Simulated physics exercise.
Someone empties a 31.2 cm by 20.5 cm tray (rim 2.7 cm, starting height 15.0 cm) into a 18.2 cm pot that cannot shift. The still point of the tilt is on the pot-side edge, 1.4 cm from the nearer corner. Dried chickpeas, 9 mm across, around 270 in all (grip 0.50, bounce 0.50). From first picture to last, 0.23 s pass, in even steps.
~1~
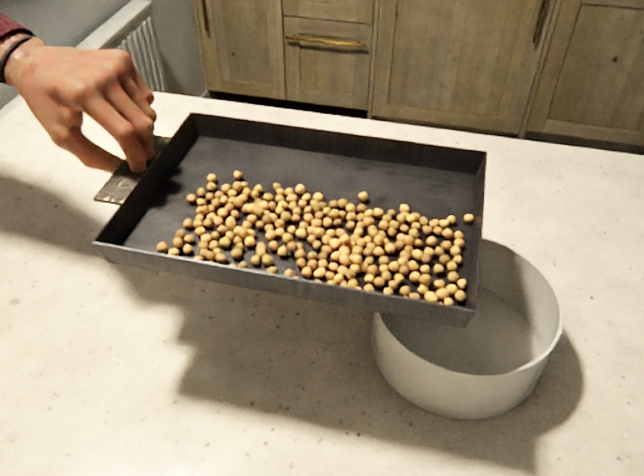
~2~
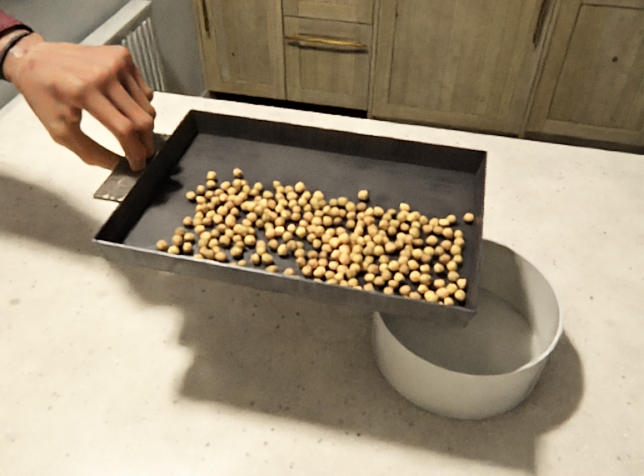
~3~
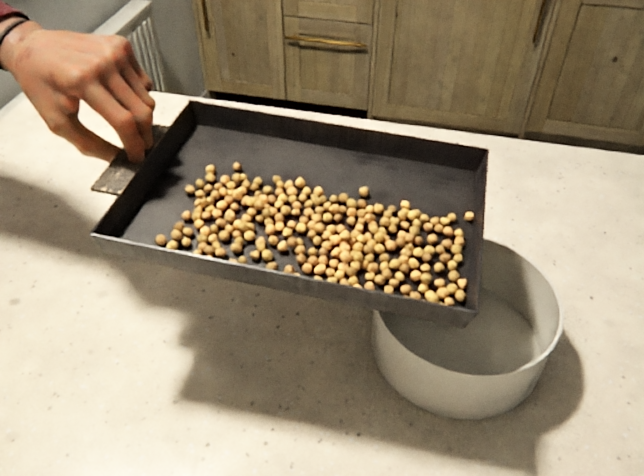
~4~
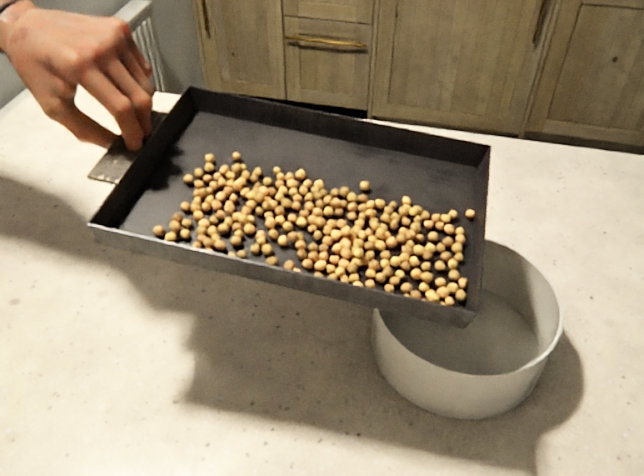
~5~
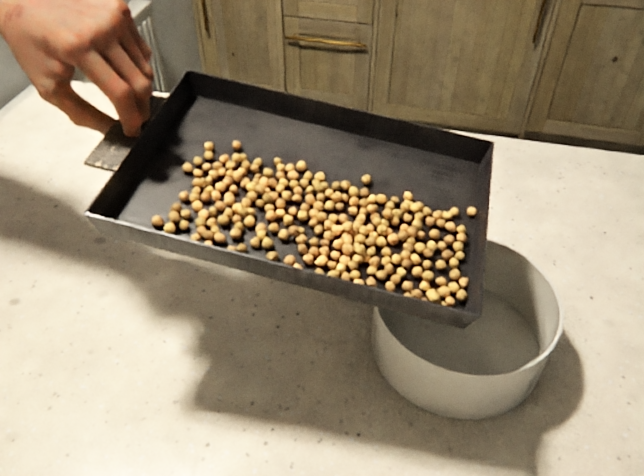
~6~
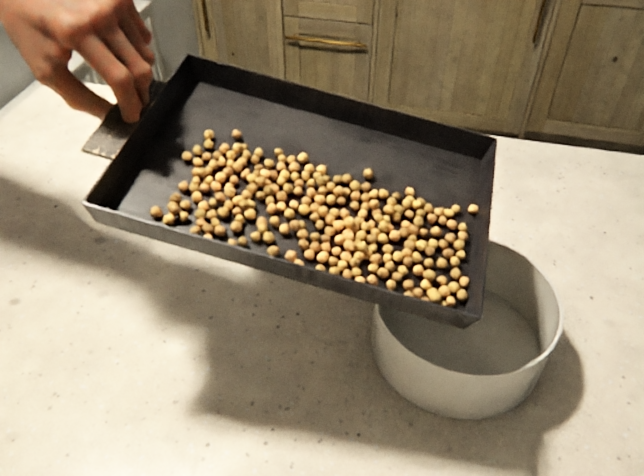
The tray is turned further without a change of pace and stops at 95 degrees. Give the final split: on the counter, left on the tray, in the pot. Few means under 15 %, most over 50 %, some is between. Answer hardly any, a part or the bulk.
Counter the bulk, tray hardly any, pot hardly any.
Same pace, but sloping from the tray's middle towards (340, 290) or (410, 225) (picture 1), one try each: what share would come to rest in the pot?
About 0 and 75 per cent.
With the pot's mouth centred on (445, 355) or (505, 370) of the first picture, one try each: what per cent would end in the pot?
Some 60 and 90 per cent.
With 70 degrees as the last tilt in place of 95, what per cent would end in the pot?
Then about 0 per cent.
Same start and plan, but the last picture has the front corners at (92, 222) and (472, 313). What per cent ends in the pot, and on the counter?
Pot 0, counter 100.
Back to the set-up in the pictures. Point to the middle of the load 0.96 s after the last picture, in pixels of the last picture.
At about (462, 231).
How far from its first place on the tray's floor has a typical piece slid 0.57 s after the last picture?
Some 3 cm.
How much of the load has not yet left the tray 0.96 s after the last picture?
About 100 per cent.
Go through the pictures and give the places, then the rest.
In the first frame, tray tilt 0 degrees, front corners at (101, 239) and (470, 305); middle of the pieces at (319, 233); pot at (467, 297).
In the second frame, tray tilt 1 degrees, front corners at (100, 237) and (470, 306); middle of the pieces at (319, 232).
In the third frame, tray tilt 2 degrees, front corners at (98, 231) and (471, 306); middle of the pieces at (320, 228).
In the fourth frame, tray tilt 5 degrees, front corners at (96, 221) and (473, 308), lowest corner right front; middle of the pieces at (321, 223).
In the fifth frame, tray tilt 8 degrees, front corners at (93, 210) and (474, 309), lowest corner right front; middle of the pieces at (322, 217).
In the sixth frame, tray tilt 11 degrees, front corners at (91, 200) and (475, 311), lowest corner right front; middle of the pieces at (323, 212); pot at (467, 297).
Then, 0.57 s after the last picture, tilt 51 degrees; the tray holds 100 %, the pot 0 %.
Then, 0.96 s after the last picture, tilt 77 degrees; the tray holds 100 %, the pot 0 %.
Then, 1.43 s after the last picture, tilt 95 degrees; the tray holds 25 %, the pot 0 %.
In the end, counter 100 %, tray 0 %, pot 0 %.
